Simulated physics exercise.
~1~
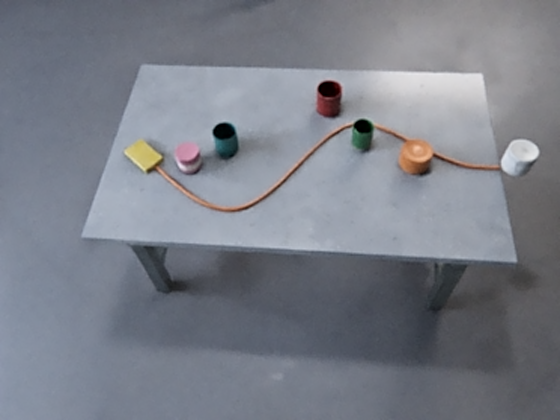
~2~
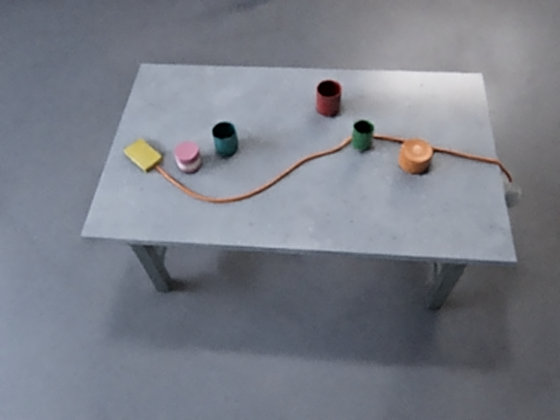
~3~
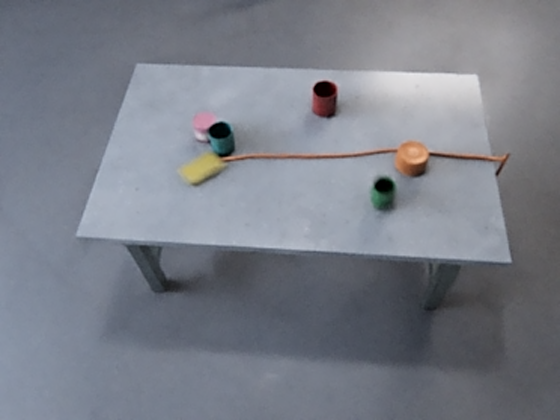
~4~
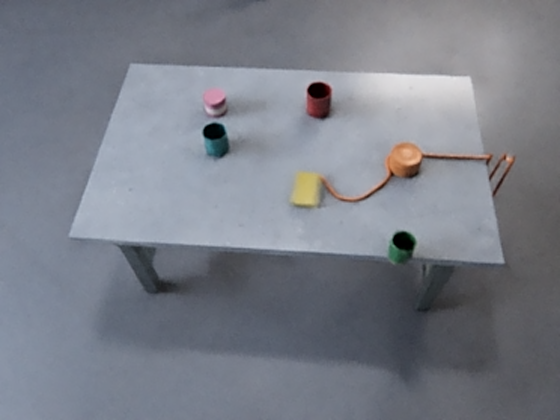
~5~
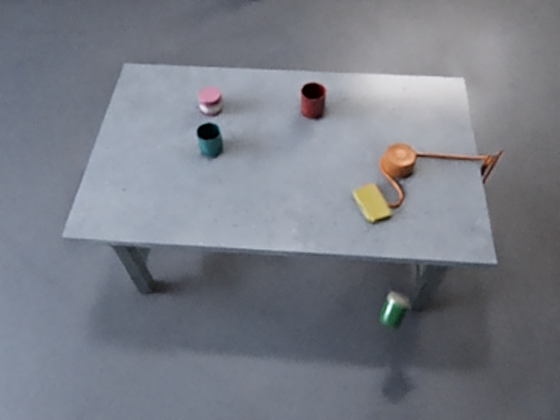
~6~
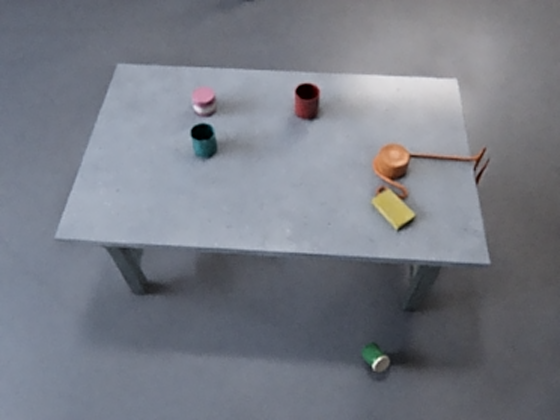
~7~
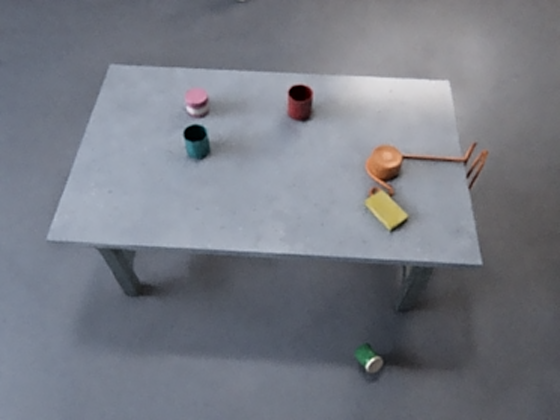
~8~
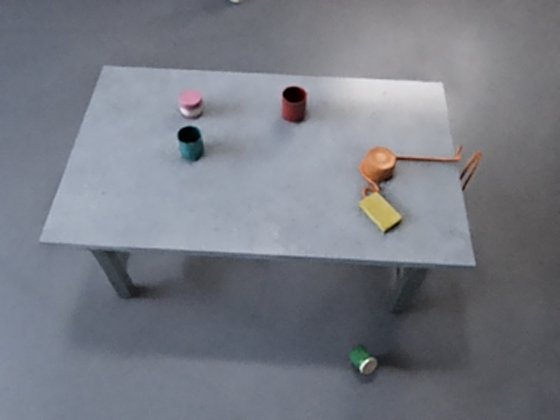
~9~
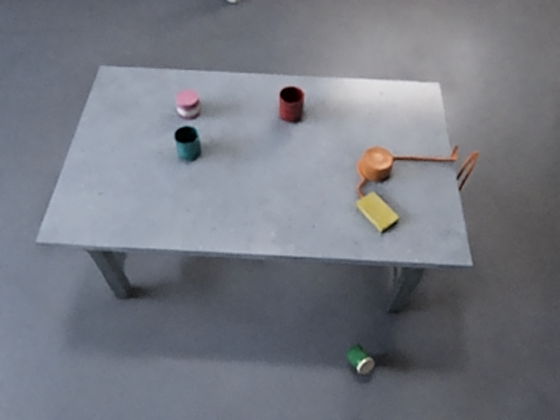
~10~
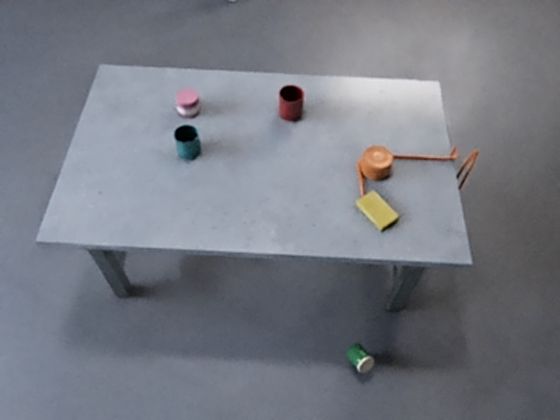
A pale grey table stands on a grey floor, seen from above at an angle, with a yellow block, a pink canister and a teal cup at left, a red mug near the back, and a green mug and orange tub at right. An orange cable winds from the block to a white object just past the right edge. The white object drops, pulling the cable taut and dragging the block rightward. The pink canister is shifted back, while the green mug slides forward and falls off the front. The block stops beside the orange tub, and the mug lies on the floor.
